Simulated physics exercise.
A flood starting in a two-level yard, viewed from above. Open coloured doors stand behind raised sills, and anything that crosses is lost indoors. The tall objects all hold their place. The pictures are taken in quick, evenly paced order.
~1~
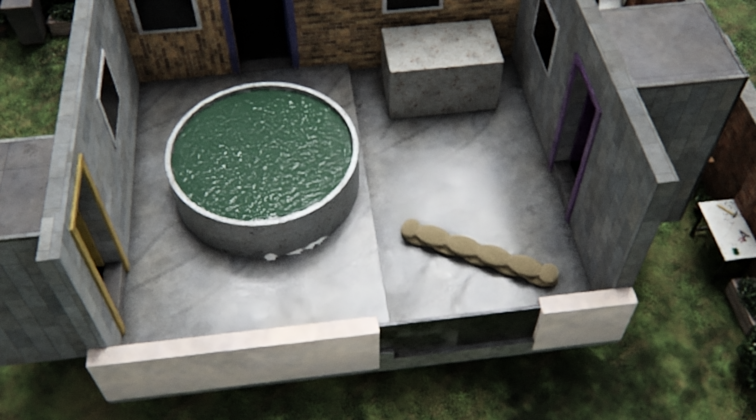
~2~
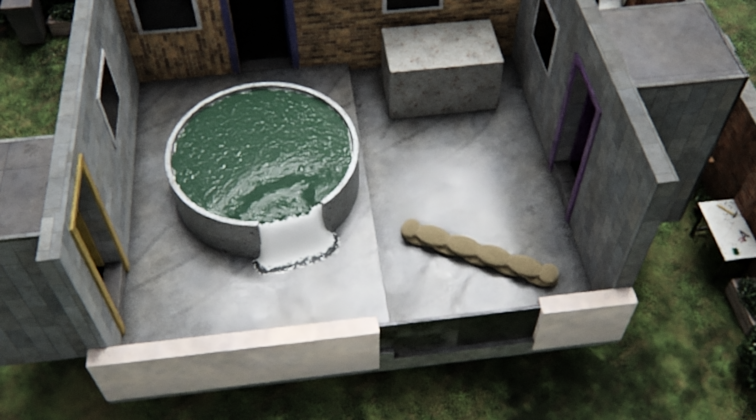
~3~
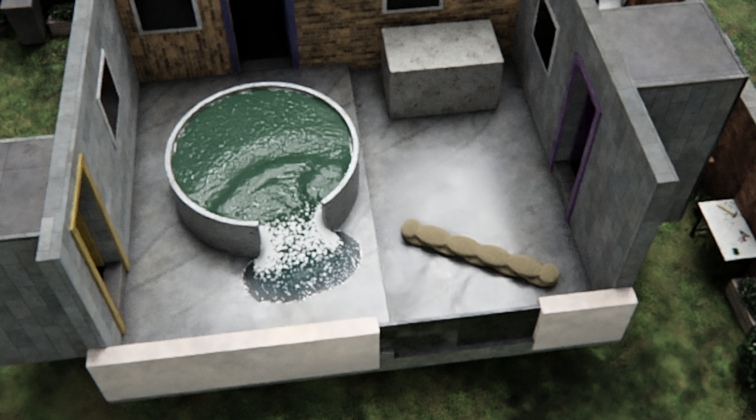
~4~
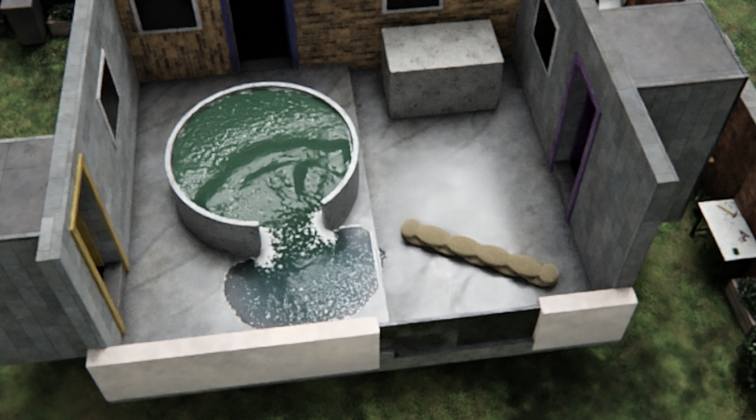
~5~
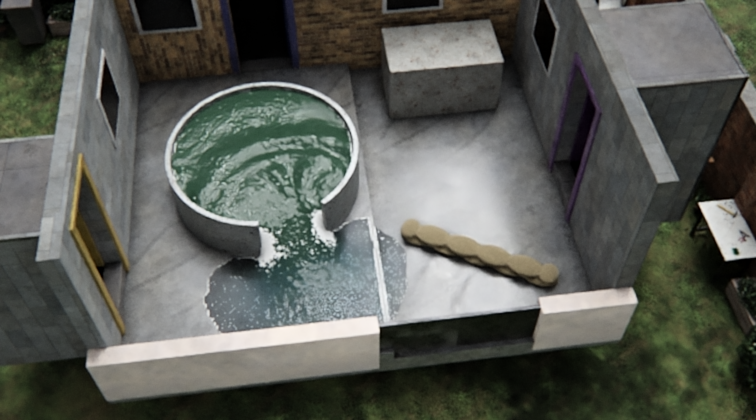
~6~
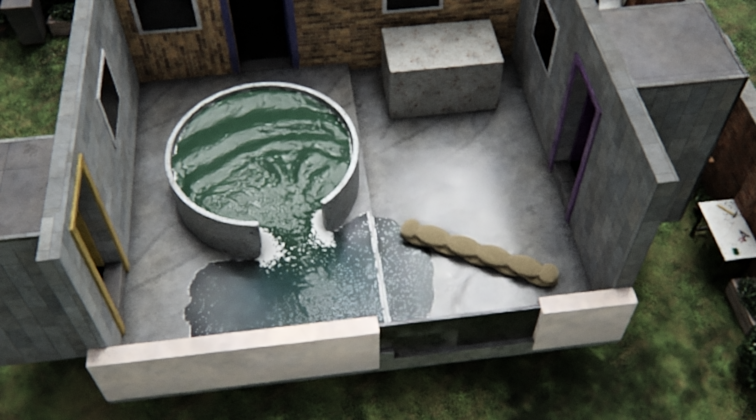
The video shows a round pool of green water in a walled yard opening at its front edge, water pouring through the gap and spreading across the grey floor toward the low front wall and the sandbag row at right.
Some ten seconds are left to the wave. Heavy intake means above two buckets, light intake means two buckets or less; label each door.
Labels: Blue door: Light, yellow door: Light, purple door: Light.
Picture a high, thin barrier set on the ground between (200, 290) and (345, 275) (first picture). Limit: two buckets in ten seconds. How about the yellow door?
Note: Yellow remains beneath.
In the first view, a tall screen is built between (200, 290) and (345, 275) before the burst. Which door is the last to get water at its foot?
The blue door.
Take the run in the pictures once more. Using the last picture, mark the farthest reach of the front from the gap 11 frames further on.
The front's farthest point is close to (592, 319).
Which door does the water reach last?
I'd go with the one in blue.
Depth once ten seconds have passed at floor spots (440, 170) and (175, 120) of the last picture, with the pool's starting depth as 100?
I reckon it's around 16 and then 14 in a hundred.
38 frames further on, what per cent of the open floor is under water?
I'd estimate some 90 per cent.
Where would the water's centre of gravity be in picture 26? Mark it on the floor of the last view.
At about (310, 227).
A moment on, water covers 25 % of the floor; the blue door not reached, the yellow door not reached, the purple door not reached.
Next, water covers 35 % of the floor; the blue door not reached, the yellow door wet at the sill, nothing in, the purple door not reached.
Then, water covers 60 % of the floor; the blue door not reached, the yellow door wet at the sill, nothing in, the purple door wet at the sill, nothing in.
Later, water covers 90 % of the floor; the blue door wet at the sill, nothing in, the yellow door wet at the sill, nothing in, the purple door wet at the sill, nothing in.
In the end, water covers 95 % of the floor; the blue door under two buckets in, the yellow door wet at the sill, nothing in, the purple door wet at the sill, nothing in.
